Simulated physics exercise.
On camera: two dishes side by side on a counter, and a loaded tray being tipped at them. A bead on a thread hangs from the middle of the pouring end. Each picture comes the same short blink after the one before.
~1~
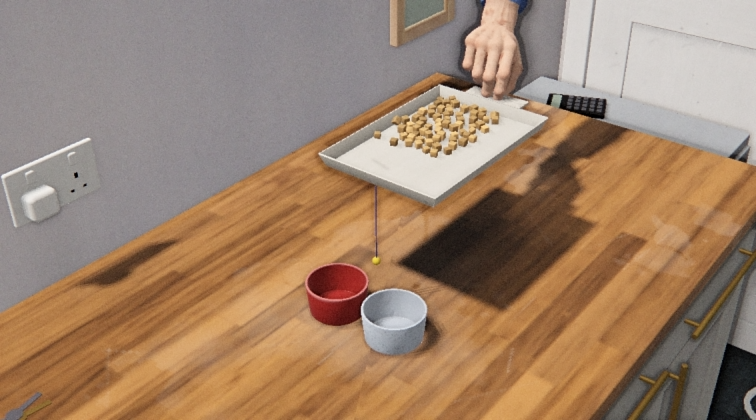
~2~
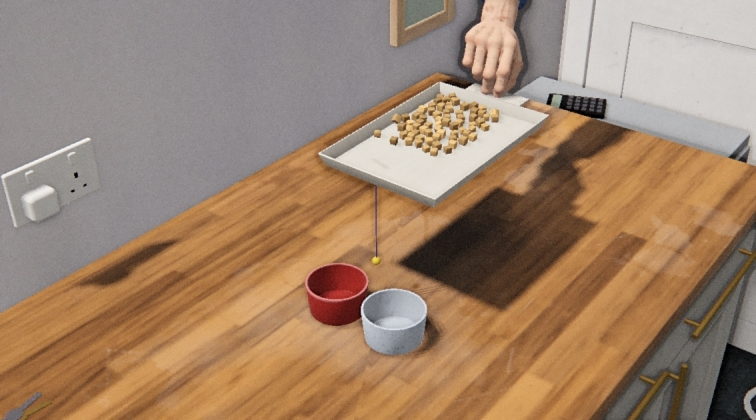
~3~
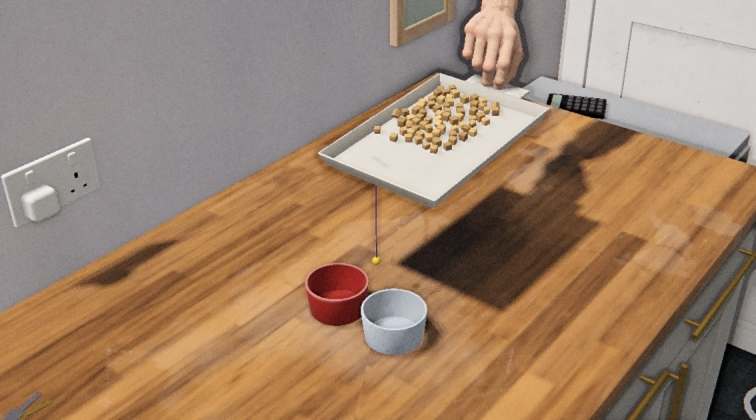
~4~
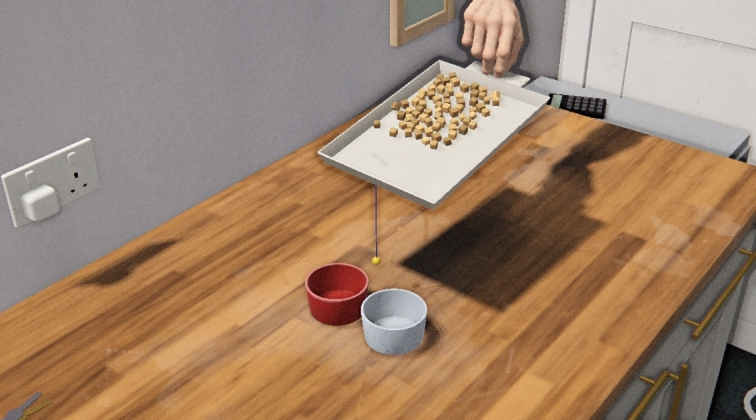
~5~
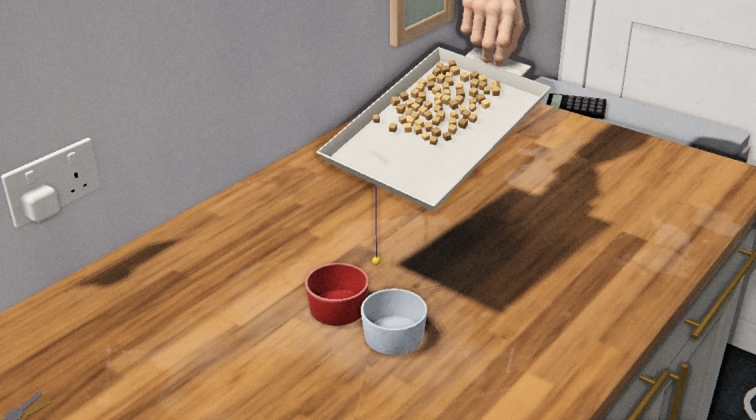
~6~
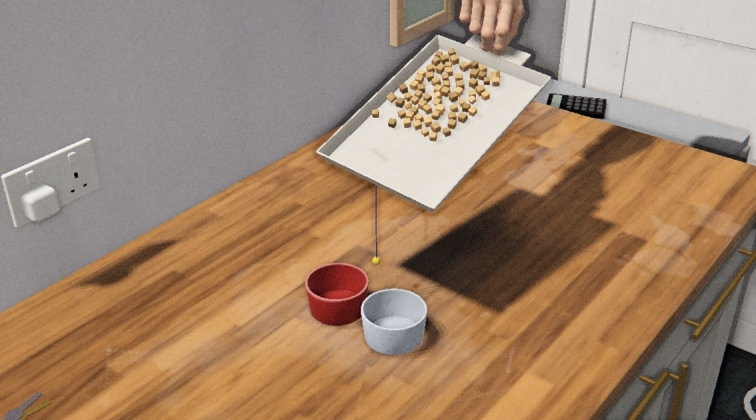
A hand raises the back of a tray of small cubes, steadily steepening its tilt.
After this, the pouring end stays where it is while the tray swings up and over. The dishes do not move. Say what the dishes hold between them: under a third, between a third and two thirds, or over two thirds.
They take from one third to two thirds between them.
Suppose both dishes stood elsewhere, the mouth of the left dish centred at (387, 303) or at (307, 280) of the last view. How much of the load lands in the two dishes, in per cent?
First some 60, then 30 per cent.
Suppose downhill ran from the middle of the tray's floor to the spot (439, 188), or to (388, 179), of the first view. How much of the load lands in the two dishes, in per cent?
Roughly 30 per cent, and 60 per cent.
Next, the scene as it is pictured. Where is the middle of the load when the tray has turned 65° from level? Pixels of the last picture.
Near (408, 204).
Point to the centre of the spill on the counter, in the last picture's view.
Around (422, 361).
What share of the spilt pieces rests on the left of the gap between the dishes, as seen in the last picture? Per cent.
It comes to 30 per cent or so.
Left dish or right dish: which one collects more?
The winner is the right one.
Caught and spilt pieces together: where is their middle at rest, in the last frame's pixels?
Near (396, 338).
Just after the last frame, tray tipped steeply; roughly two thirds on the tray; just a few in the right dish; roughly a third in the air.
A moment on, tray tipped past a quarter turn; about a tenth on the tray; roughly half in the right dish; about a tenth in the left dish; roughly a quarter outside both; roughly a quarter in the air.
Further on, tray tipped past a quarter turn; roughly half in the right dish; about a tenth in the left dish; roughly half outside both.
When it is over, tray tipped past a quarter turn; roughly half in the right dish; about a tenth in the left dish; roughly half outside both.
